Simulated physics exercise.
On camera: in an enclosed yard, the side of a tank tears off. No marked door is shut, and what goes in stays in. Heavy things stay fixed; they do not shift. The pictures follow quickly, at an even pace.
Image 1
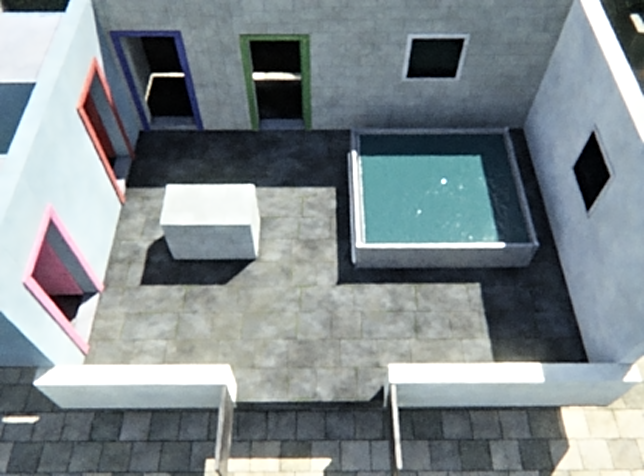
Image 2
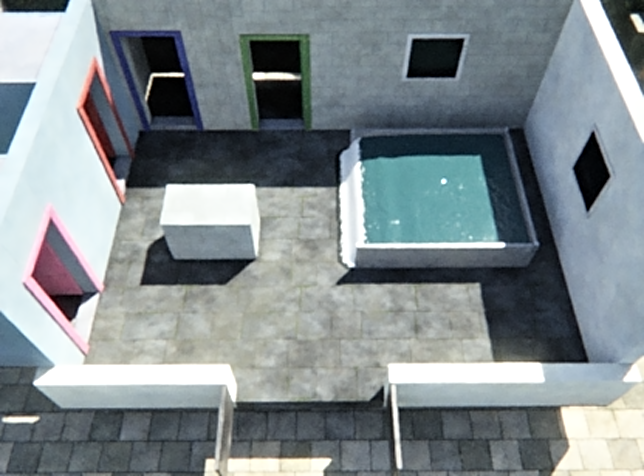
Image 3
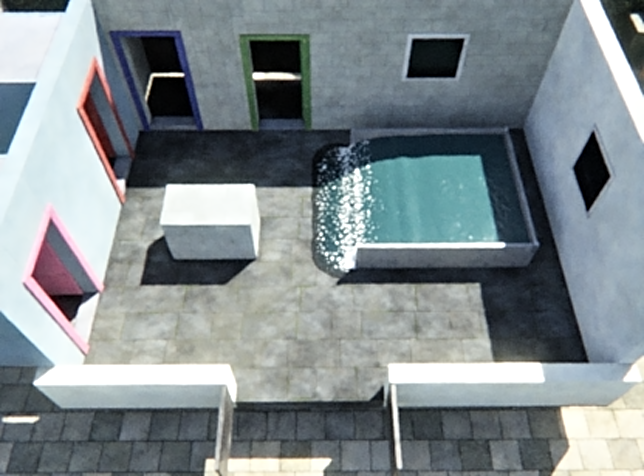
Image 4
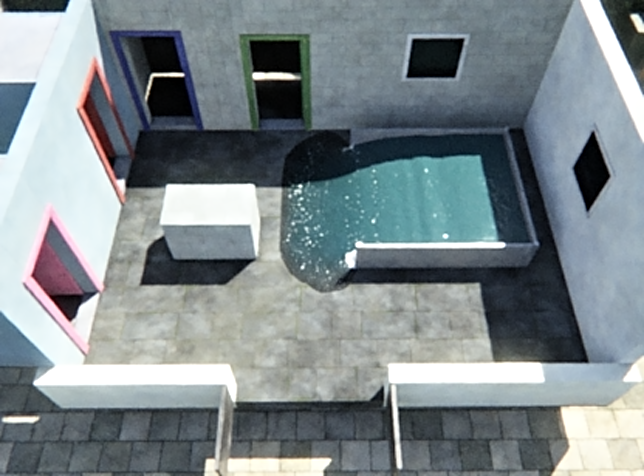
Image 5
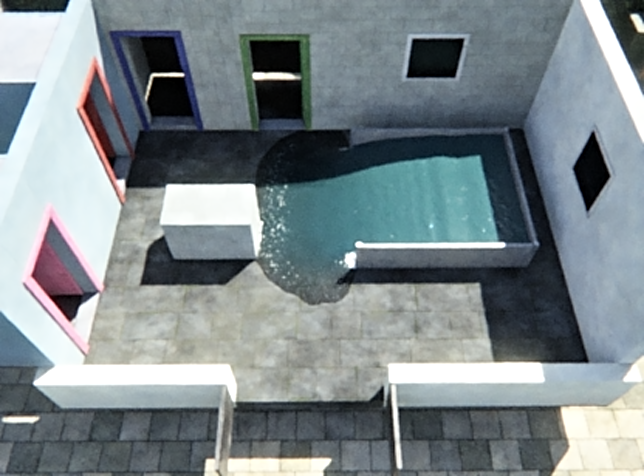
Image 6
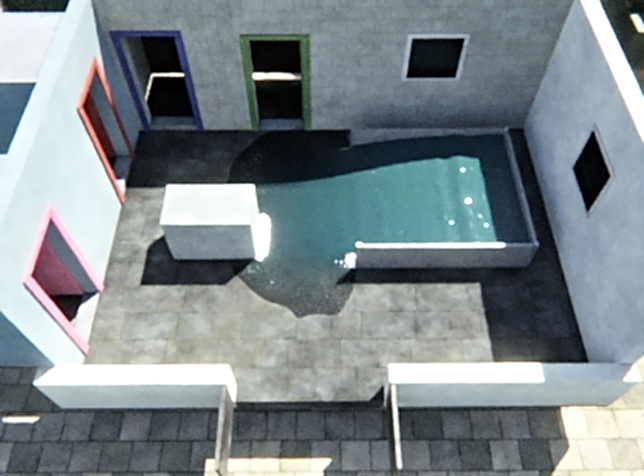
Water tank in a walled yard losing its left side, water pouring out leftward across the paving and reaching a white block.
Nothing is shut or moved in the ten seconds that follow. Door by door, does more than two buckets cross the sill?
One by one: The pink door gets overrun I think; the red door gets overrun I think; the green door gets overrun I think; the blue door gets overrun I think.
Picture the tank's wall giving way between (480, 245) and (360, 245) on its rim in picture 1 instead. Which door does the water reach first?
The door marked pink.
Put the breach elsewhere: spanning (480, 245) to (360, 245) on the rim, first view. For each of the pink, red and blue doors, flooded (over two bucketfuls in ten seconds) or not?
The pink door tops the limit, the red door remains within the limit and the blue door remains within the limit.
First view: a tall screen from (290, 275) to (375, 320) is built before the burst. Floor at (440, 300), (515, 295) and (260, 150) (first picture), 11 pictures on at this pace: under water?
Taking the three spots in turn, they are unwetted, unwetted and inundated.
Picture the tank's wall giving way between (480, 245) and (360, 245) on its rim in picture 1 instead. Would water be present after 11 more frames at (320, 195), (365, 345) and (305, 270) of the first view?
Going in your order, I'd say still bare, then drenched, then still bare.
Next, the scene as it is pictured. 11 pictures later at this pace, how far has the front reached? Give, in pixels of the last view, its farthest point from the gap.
Roughly at (84, 361).
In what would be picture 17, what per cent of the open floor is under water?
Close to 55 %.
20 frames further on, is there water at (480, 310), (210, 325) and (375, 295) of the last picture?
As listed, the points end up high and dry, soaked and high and dry.
A moment on, water covers 40 % of the floor; the pink door not reached, the red door wet at the sill, nothing in, the green door under two buckets in, the blue door not reached.
Next, water covers 55 % of the floor; the pink door wet at the sill, nothing in, the red door over two buckets in, the green door over two buckets in, the blue door wet at the sill, nothing in.
Then, water covers 60 % of the floor; the pink door under two buckets in, the red door far over two buckets in, the green door over two buckets in, the blue door over two buckets in.
Later, water covers 65 % of the floor; the pink door far over two buckets in, the red door far over two buckets in, the green door far over two buckets in, the blue door far over two buckets in.
In the end, water covers 95 % of the floor; the pink door far over two buckets in, the red door far over two buckets in, the green door far over two buckets in, the blue door far over two buckets in.
